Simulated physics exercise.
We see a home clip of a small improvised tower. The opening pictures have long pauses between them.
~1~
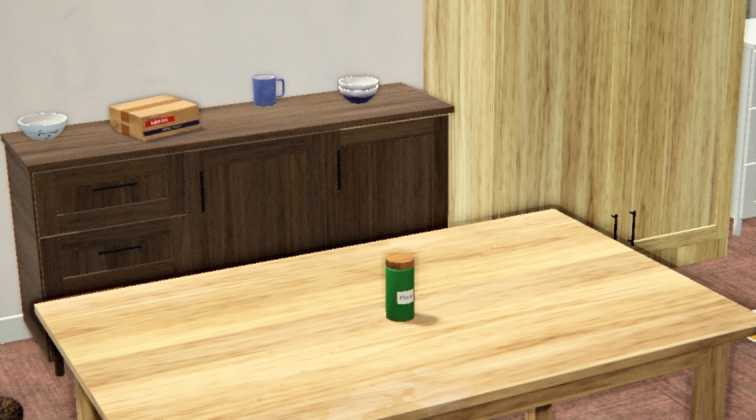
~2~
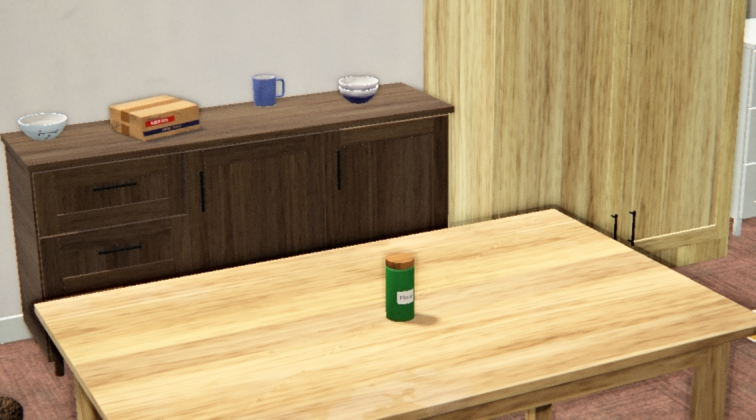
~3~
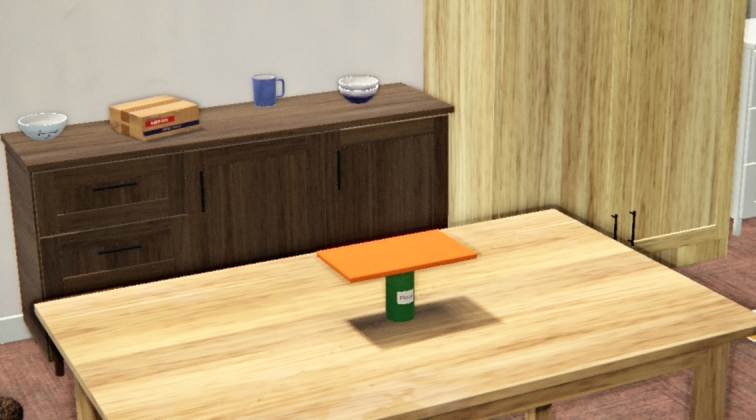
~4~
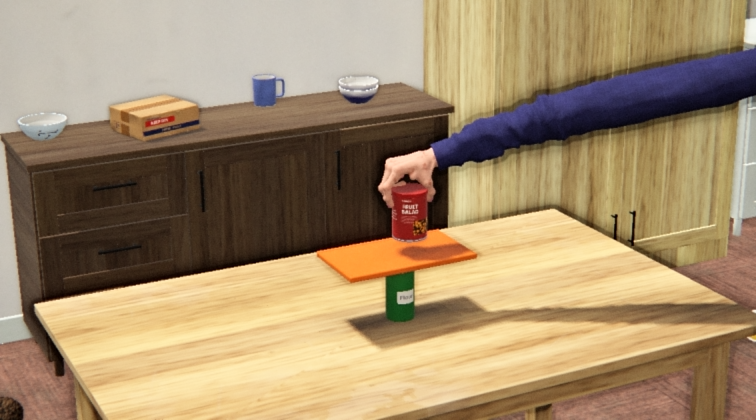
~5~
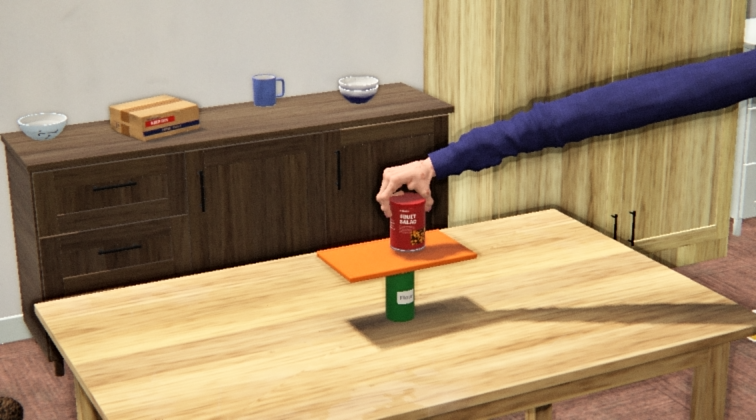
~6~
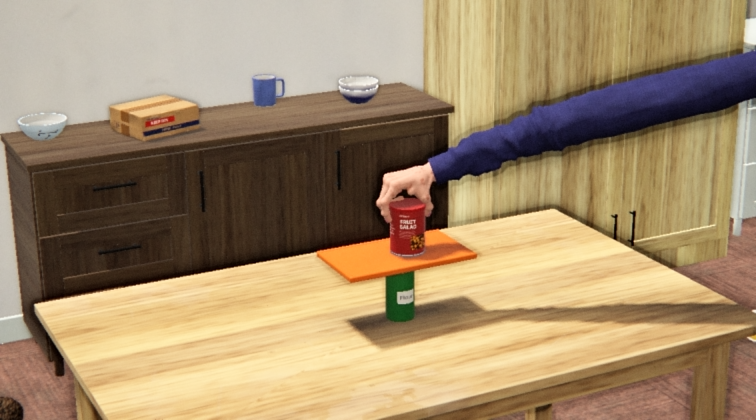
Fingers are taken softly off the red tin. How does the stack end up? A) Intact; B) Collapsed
Answer: A.
Then, 0.40 s later than the last frame, all is still.
Then, 0.90 s later than the last frame, red tin resting near (407, 228).
Then, 1.80 s later than the last frame, things are still on the move.
When it is over, all 3 as before. End places, in pixels of the last picture, red tin near (407, 228). The stack holds.
